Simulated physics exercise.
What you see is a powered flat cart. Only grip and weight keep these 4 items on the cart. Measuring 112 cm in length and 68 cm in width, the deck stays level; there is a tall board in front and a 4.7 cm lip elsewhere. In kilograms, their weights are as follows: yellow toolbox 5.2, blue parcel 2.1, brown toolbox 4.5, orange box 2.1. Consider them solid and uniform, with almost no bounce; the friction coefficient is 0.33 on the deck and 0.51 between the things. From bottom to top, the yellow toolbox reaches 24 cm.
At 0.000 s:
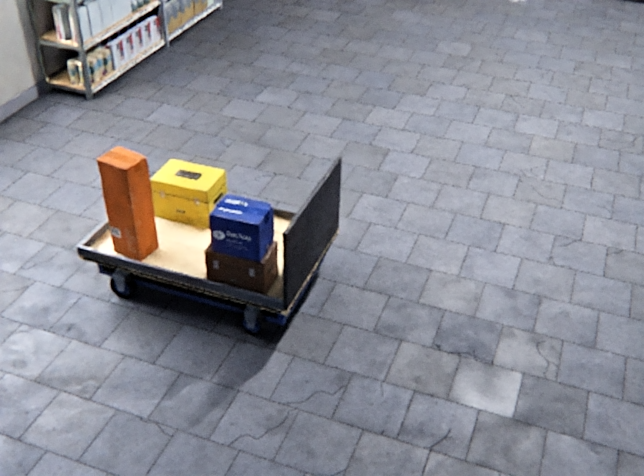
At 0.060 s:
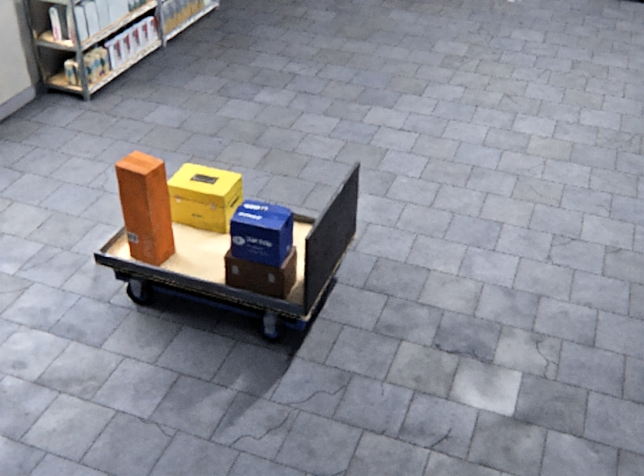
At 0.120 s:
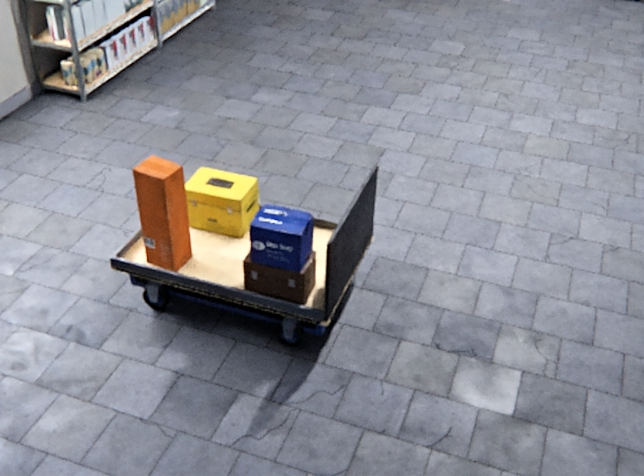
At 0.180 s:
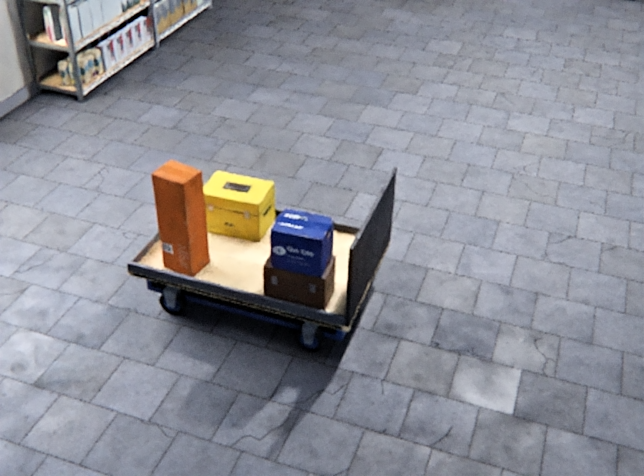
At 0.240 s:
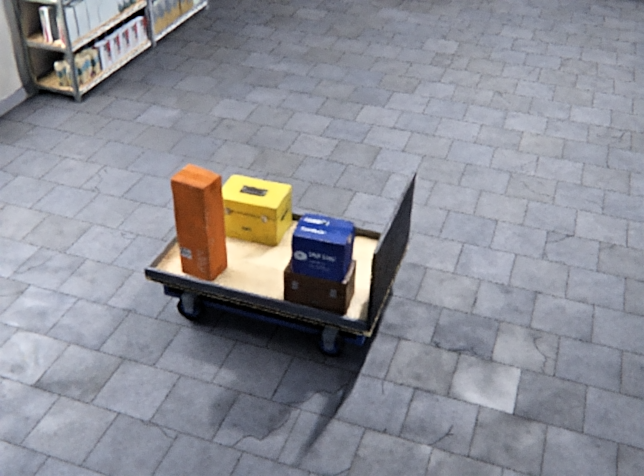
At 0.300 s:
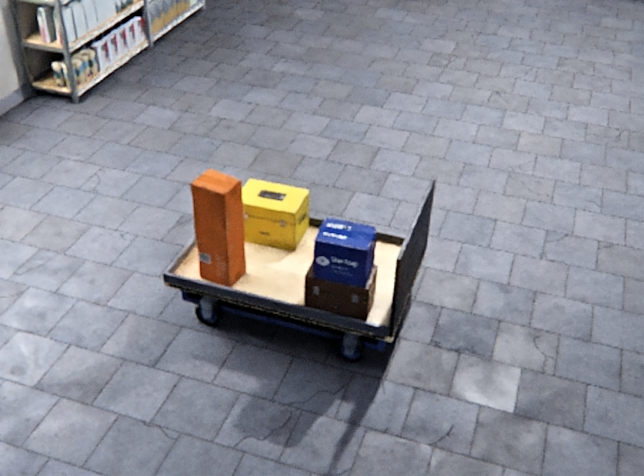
The clip opens on a flat cart near the left side of a gray tiled floor, carrying an upright orange box, a yellow toolbox, and a blue parcel atop a brown toolbox. The cart then rolls steadily a short way right and slightly toward the viewer, its load keeping the same arrangement.
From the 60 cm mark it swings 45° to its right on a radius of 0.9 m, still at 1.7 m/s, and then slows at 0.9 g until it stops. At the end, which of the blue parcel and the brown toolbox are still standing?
The blue parcel remains standing, the brown toolbox remains standing.
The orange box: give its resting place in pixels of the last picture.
Near (421, 384).
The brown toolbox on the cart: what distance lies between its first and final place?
36 cm.
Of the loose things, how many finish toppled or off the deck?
So, 0 in all.
Around 0.60 s, cart 102 cm along, turned 17°; blue parcel shifted 16 cm near (447, 288); brown toolbox shifted 15 cm near (438, 326); yellow toolbox shifted 2 cm.
Around 0.80 s, cart 136 cm along, turned 39°; brown toolbox shifted 33 cm near (490, 375); blue parcel shifted 37 cm near (505, 333); yellow toolbox shifted 3 cm.
Around 1.00 s, cart 169 cm along, turned 45°; blue parcel shifted 39 cm near (556, 400); brown toolbox shifted 35 cm near (536, 442); yellow toolbox shifted 3 cm.
Around 1.30 s, cart 177 cm along, turned 45°, stopped; blue parcel shifted 40 cm near (587, 435); brown toolbox shifted 35 cm near (559, 472); orange box shifted 24 cm.
Finally (3.1 s), not toppled but over 10 cm from the start, yellow toolbox, blue parcel, brown toolbox and orange box. In the last view, blue parcel near (587, 435), brown toolbox near (559, 472).
